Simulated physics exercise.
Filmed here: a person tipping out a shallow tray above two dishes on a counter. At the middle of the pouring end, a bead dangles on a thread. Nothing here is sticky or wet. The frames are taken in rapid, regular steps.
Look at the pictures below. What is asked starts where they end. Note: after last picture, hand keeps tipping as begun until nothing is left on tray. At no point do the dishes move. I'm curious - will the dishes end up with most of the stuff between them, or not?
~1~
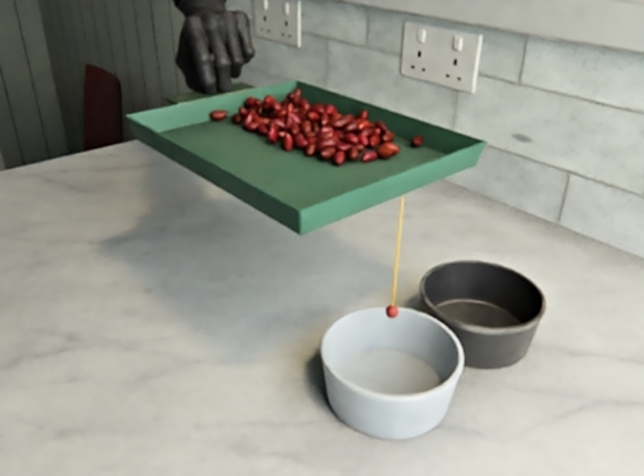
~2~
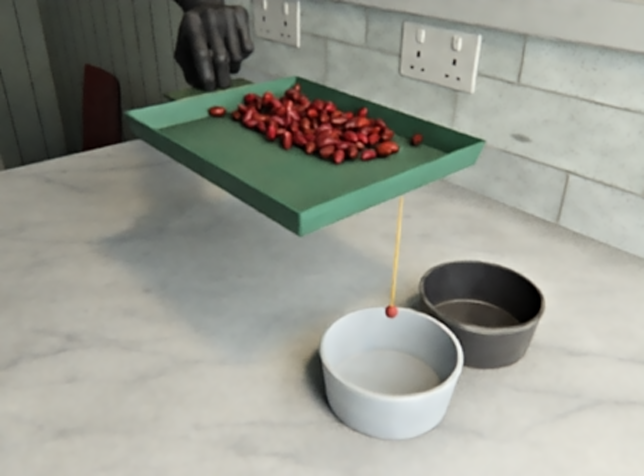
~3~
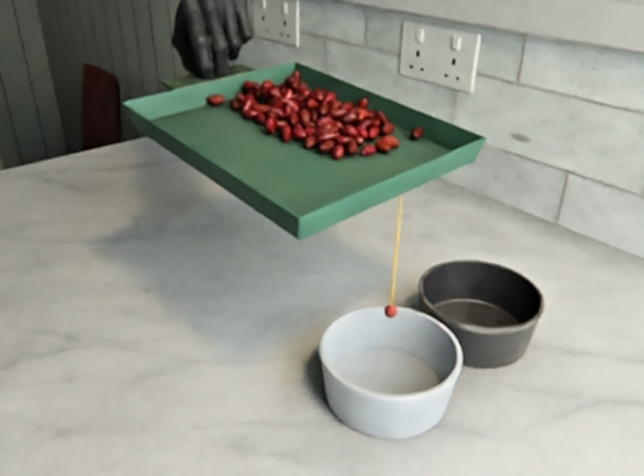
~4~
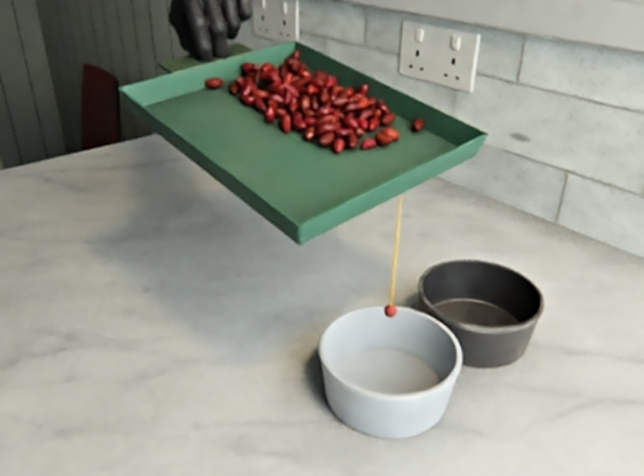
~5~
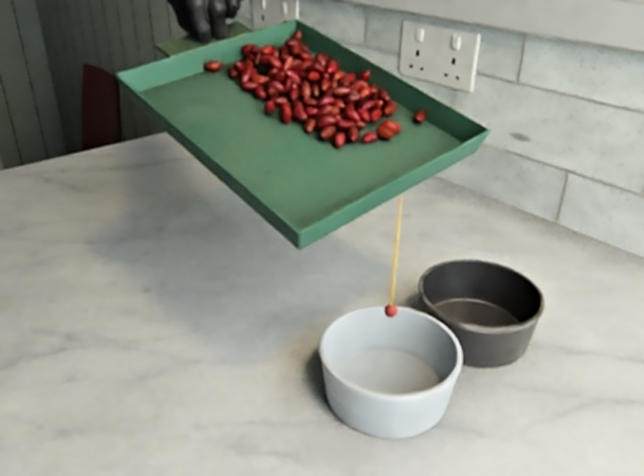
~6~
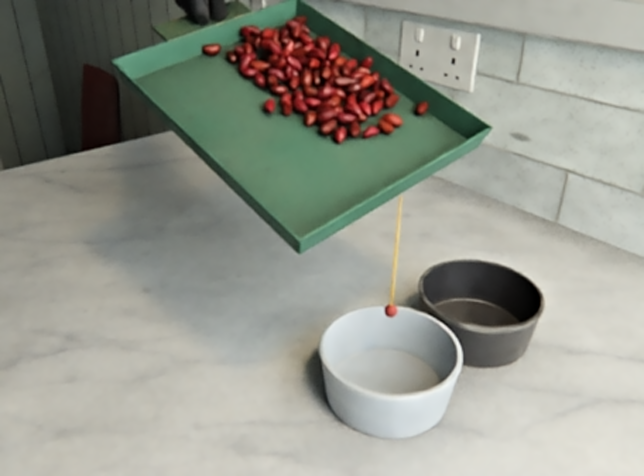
So the dishes get the minority of the load, I reckon.
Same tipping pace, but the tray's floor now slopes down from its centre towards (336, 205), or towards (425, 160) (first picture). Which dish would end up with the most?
So, the dish at the left the first time round, the dish at the right the second.
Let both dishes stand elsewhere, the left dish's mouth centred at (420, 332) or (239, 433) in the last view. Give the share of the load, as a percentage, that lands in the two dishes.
I'd say about 10 percent, followed by about 70 percent.
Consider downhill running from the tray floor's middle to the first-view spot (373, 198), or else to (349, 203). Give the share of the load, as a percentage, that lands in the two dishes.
Shares, approx.: 40 %, then 30 %.
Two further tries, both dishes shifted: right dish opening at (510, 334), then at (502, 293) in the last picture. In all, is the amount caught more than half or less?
Well, it comes to a lesser portion at first and a lesser portion after that.
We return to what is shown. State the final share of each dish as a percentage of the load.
The left dish ends up with around 30 percent of the load, the right dish with around 0 percent.
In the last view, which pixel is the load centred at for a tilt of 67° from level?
In the last view, the load is centred close to (333, 199).
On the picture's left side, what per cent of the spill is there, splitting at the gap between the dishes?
Share on the left: Near 90 %.
Soon after the last picture, tray tipped steeply; nearly all on the tray; a stray few outside both; a small part in the air.
A little later, tray tipped past a quarter turn; about two thirds on the tray; a small part in the left dish; about a quarter outside both; a stray few in the air.
Later still, tray tipped past a quarter turn; about a quarter in the left dish; most outside both.
At rest, tray tipped past a quarter turn; about a quarter in the left dish; none in the right dish; most outside both.
